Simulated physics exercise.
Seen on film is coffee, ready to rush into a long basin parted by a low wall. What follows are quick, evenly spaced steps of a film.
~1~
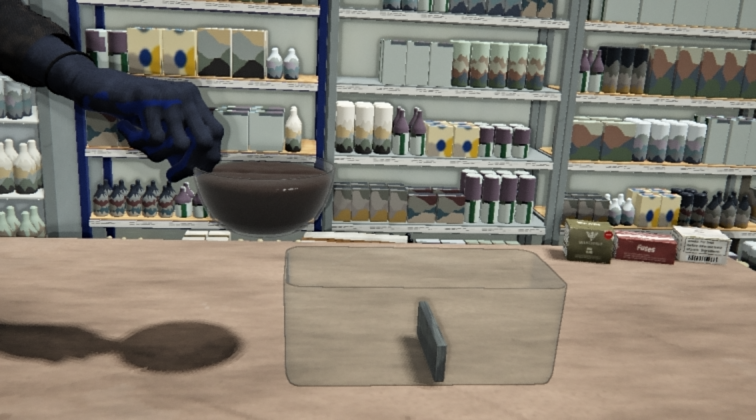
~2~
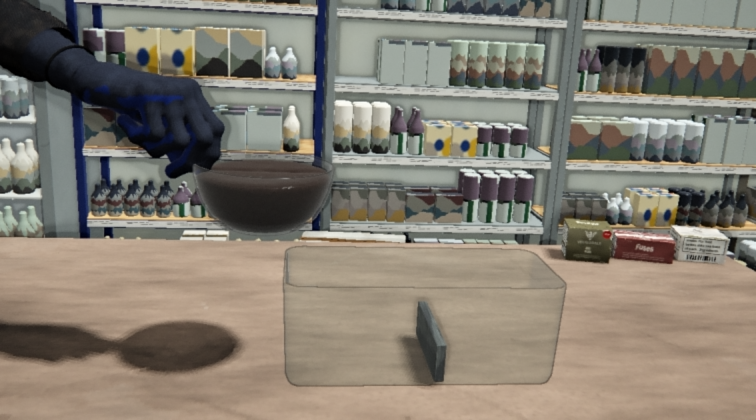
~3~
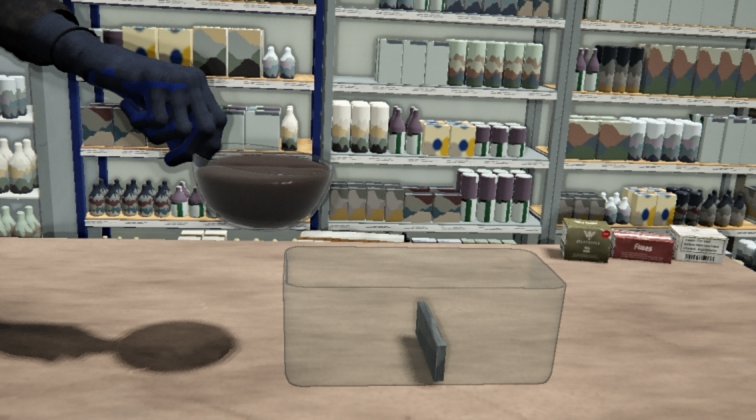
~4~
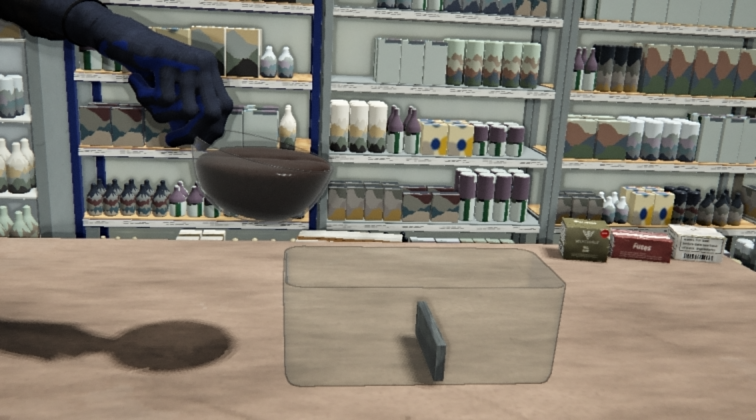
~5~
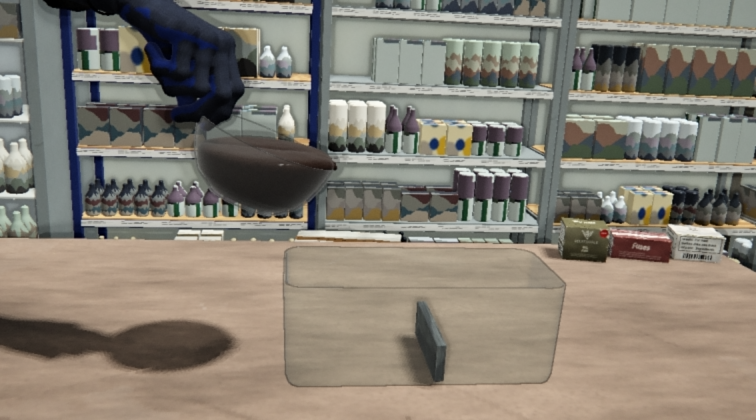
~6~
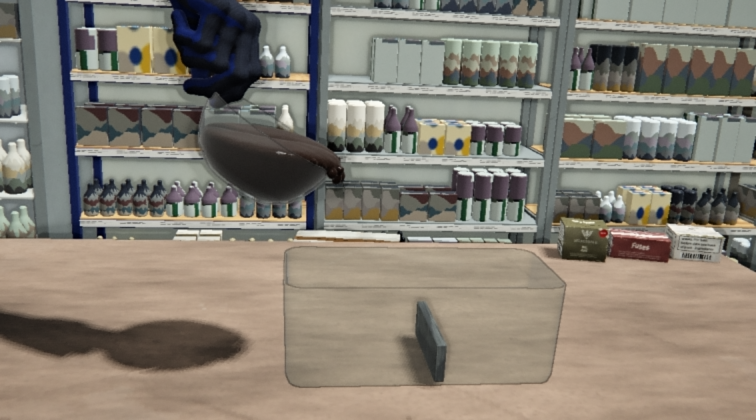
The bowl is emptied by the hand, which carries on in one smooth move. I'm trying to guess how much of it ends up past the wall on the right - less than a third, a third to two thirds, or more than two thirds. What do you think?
I'd say a third to two thirds.
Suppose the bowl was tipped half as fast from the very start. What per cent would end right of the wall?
Estimate: Around 30 %.
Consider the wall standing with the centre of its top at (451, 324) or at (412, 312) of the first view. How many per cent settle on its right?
I'd expect near 20 percent the first time and near 70 percent the next.
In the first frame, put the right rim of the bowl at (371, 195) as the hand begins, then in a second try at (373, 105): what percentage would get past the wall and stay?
The first gives 60 %, the second 70 %.
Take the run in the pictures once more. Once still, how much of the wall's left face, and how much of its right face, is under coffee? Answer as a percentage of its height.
The left reads 40 in a hundred and the right 50 in a hundred.
A moment on, the bowl is tipped on its side and 22 per cent is still to pour, 18 is left of the wall and 0 right of it.
Next, the bowl is tipped right over and 0 per cent is still to pour, 35 is left of the wall and 59 right of it.
Then the bowl is tipped right over and 0 per cent is still to pour, 43 is left of the wall and 38 right of it.
Later the bowl is tipped right over and 0 per cent is still to pour, 49 is left of the wall and 47 right of it.
At rest 50 per cent lies left of the wall, 46 right of it and 4 outside.
